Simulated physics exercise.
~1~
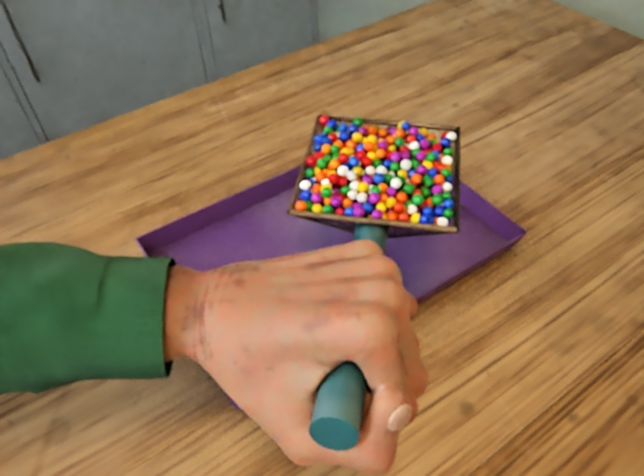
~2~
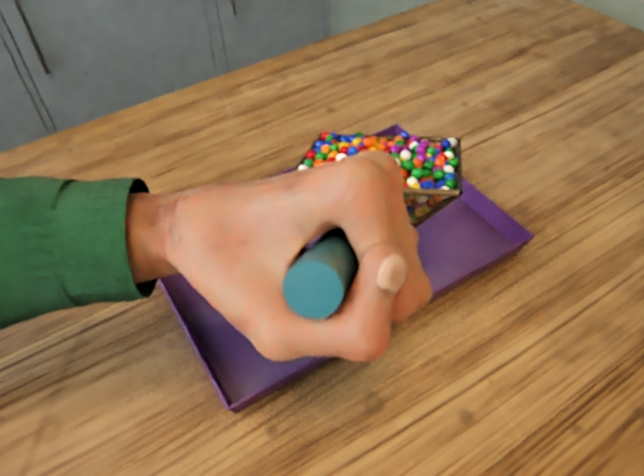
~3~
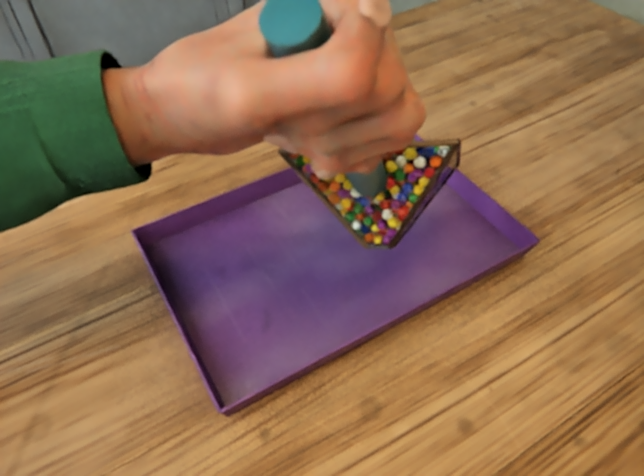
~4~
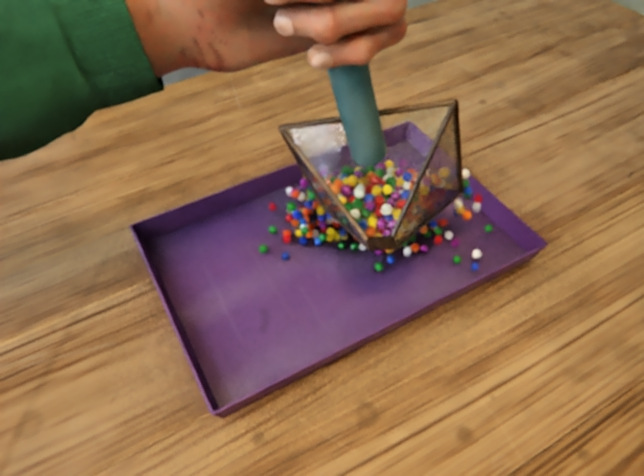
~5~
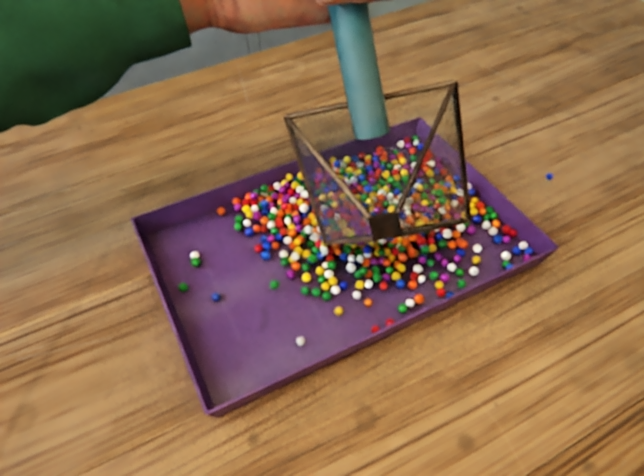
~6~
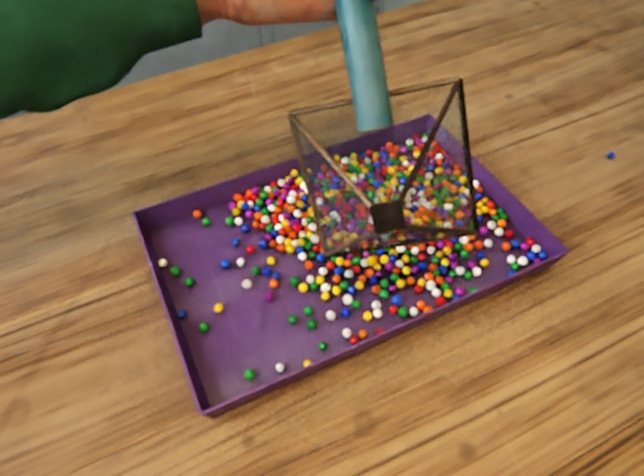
A hand in a green sleeve grips the teal handle of a clear-sided, dark-edged scoop heaped with multicoloured beads. Seen from above at an angle, a shallow purple tray lies beneath it on a wooden table, with grey cabinets behind. The hand rises and steadily tips the scoop forward over the tray. Beads begin to spill over its edge, then pour out in a rush, piling beneath the scoop and scattering across the purple surface. At the end the emptied scoop stays tipped over the heap, most beads lie in the tray, and a single blue one rests on the table to the right.
